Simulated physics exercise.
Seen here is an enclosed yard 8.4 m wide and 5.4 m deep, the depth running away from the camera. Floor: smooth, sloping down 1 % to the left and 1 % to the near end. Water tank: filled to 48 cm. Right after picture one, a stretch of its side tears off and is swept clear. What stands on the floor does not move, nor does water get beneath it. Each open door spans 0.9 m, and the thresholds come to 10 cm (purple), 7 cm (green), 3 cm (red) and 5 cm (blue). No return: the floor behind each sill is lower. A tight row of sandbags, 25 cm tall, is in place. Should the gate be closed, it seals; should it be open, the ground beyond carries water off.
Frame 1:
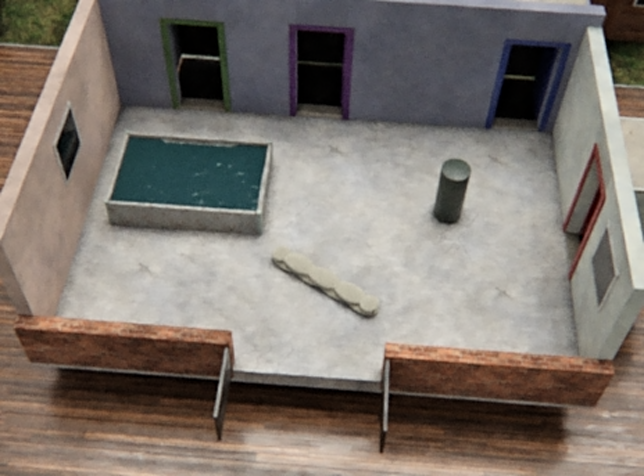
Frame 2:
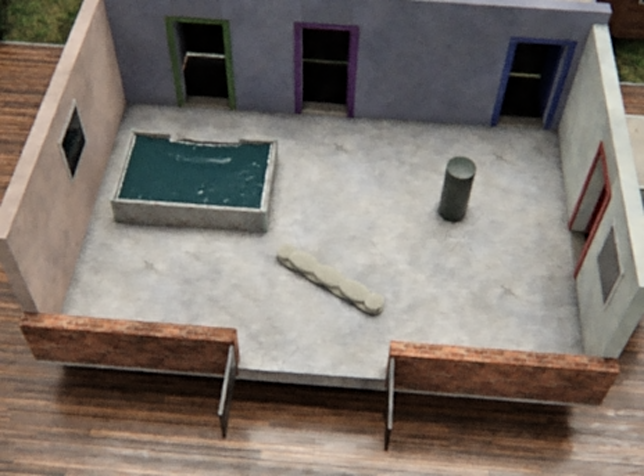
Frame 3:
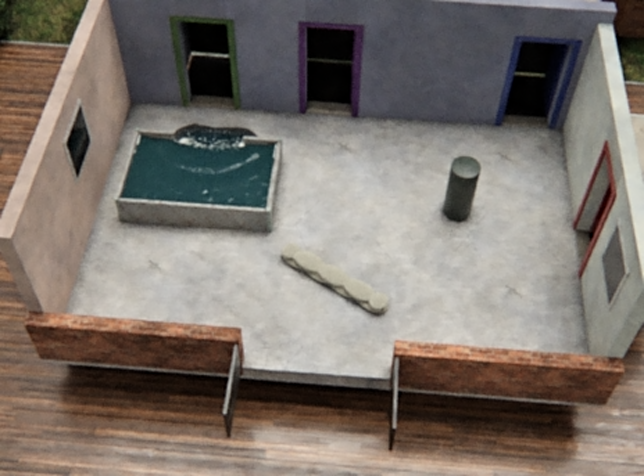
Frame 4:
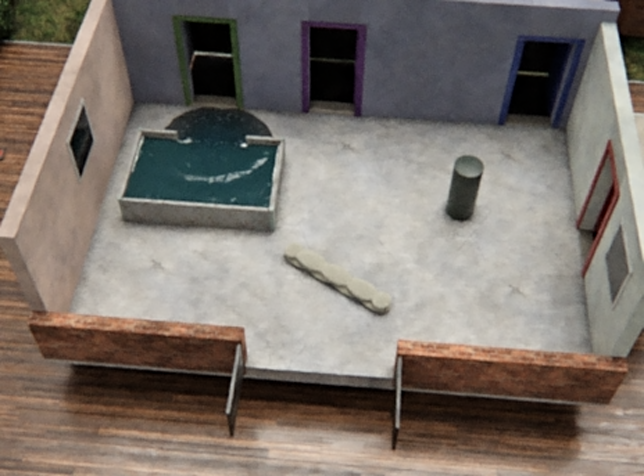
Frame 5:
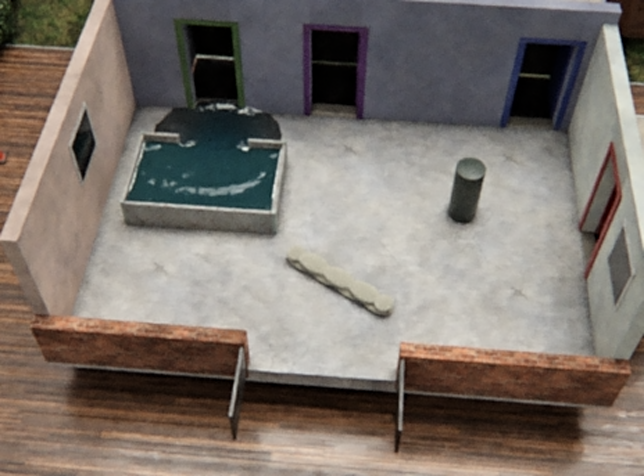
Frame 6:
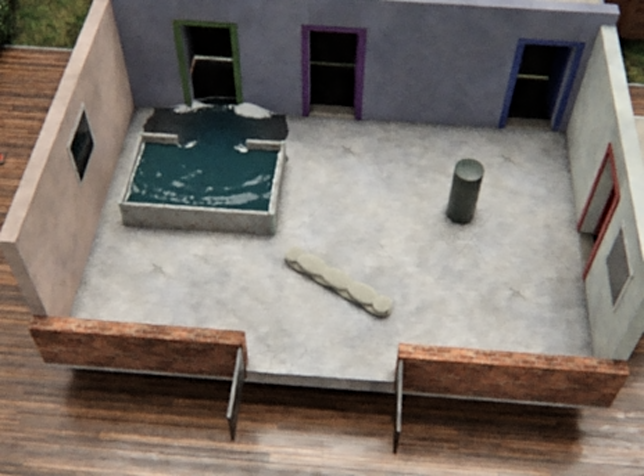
Water pours through a gap in the tank's far side and spreads toward the back wall.
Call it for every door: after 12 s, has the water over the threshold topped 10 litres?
Purple door not topped, green door topped, red door not topped, blue door not topped.
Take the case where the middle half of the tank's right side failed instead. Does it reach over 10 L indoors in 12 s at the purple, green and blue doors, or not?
Purple: Within the limit; green: Within the limit; blue: Exceeding the limit.
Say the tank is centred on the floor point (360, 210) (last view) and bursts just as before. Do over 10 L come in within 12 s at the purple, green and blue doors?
So the purple door tops the limit, the green door keeps within it and the blue door tops the limit.
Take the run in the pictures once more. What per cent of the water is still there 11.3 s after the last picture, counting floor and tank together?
Share still there: About 72 %.
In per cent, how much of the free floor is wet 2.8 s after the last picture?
About 35 per cent.
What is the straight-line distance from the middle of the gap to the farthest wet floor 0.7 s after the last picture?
That comes to near 2.4 m out.
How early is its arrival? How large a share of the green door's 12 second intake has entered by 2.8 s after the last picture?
Share: ~ 75 %.
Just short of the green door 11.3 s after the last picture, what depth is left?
About 5.0 cm deep.
Then, 0.7 s after the last picture water covers 10 % of the floor and is deepest (32 cm) near (243, 119); purple door 4 cm at the sill, 0 L in, green door 25 cm at the sill, 134 L in, red door not reached, blue door not reached.
Then, 1.5 s after the last picture water covers 15 % of the floor and is deepest (26 cm) near (243, 119); purple door 6 cm at the sill, 0 L in, green door 26 cm at the sill, 273 L in, red door not reached, blue door not reached.
Then, 2.8 s after the last picture water covers 35 % of the floor and is deepest (20 cm) near (133, 112); purple door 5 cm at the sill, 0 L in, green door 20 cm at the sill, 391 L in, red door not reached, blue door not reached.
Then, 6.3 s after the last picture water covers 60 % of the floor and is deepest (13 cm) near (65, 334); purple door 3 cm at the sill, 0 L in, green door 12 cm at the sill, 512 L in, red door 2 cm at the sill, 0 L in, blue door 2 cm at the sill, 0 L in.
Then, 11.3 s after the last picture water covers 85 % of the floor and is deepest (9 cm) near (62, 343); purple door 2 cm at the sill, 0 L in, green door 5 cm at the sill, 526 L in, red door 1 cm at the sill, 0 L in, blue door 1 cm at the sill, 0 L in.
